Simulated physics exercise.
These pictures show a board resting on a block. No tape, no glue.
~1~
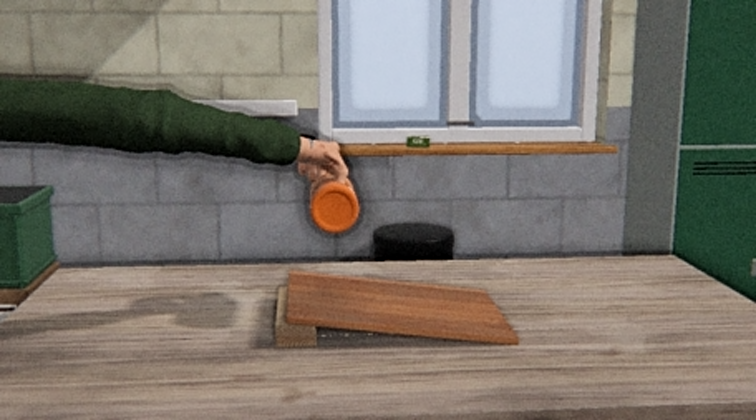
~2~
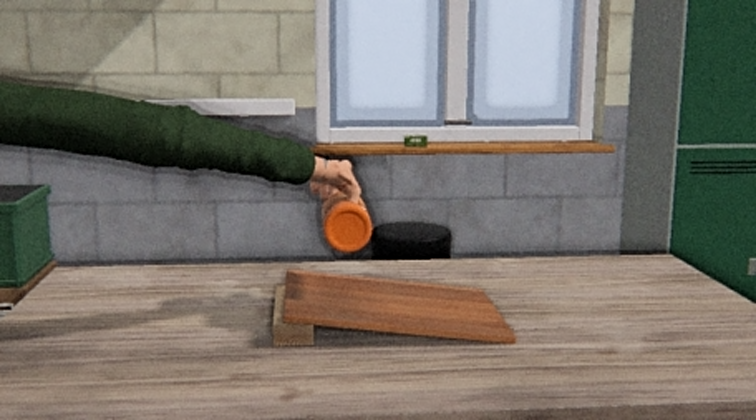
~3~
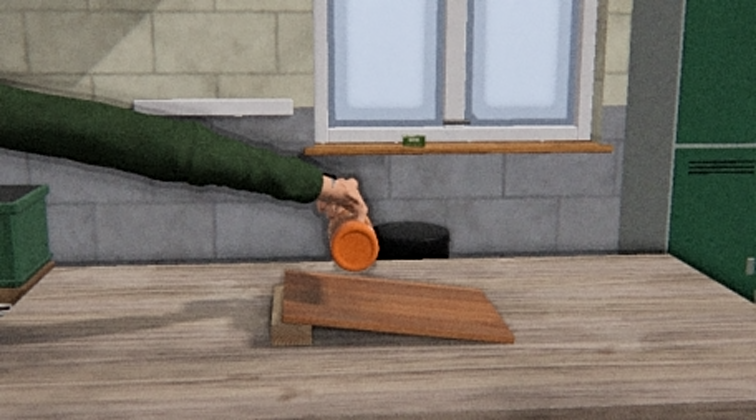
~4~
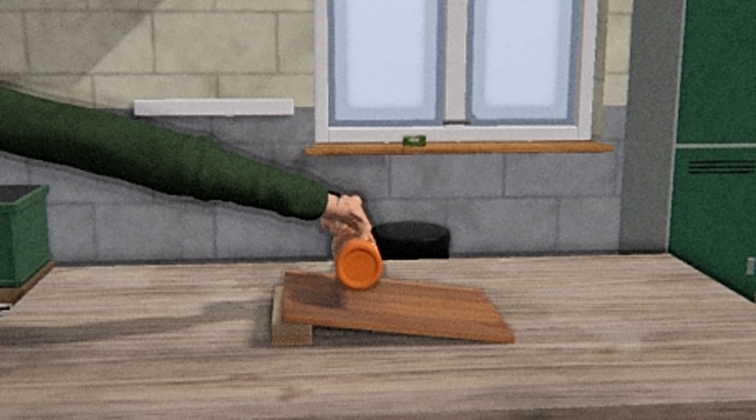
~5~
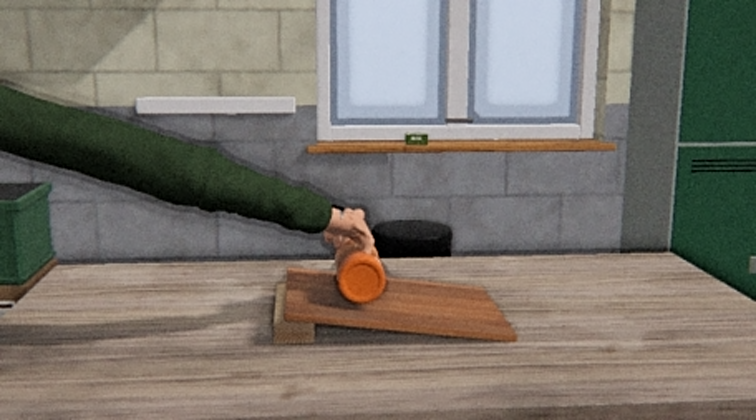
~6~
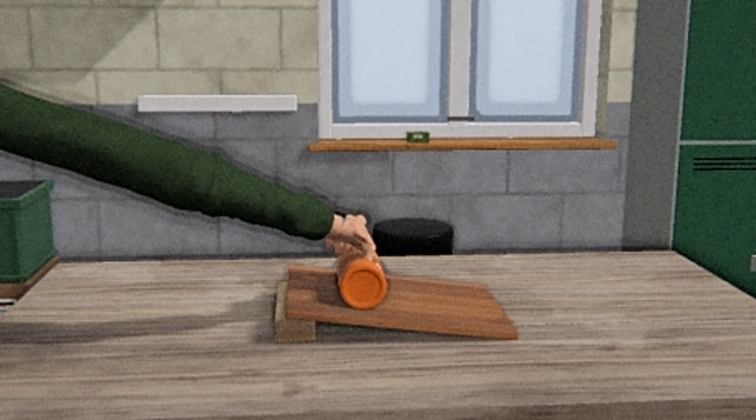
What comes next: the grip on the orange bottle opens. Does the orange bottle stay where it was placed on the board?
No - it is going to go downward.
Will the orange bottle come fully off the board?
Once it settles, it is off the top.
Then, 1.00 s past the last view, orange bottle now off the board.
Then, 1.70 s past the last view, things are still on the move.
Then, 2.30 s past the last view, as before.
Finally, off the board, orange bottle. The orange bottle runs down the board.
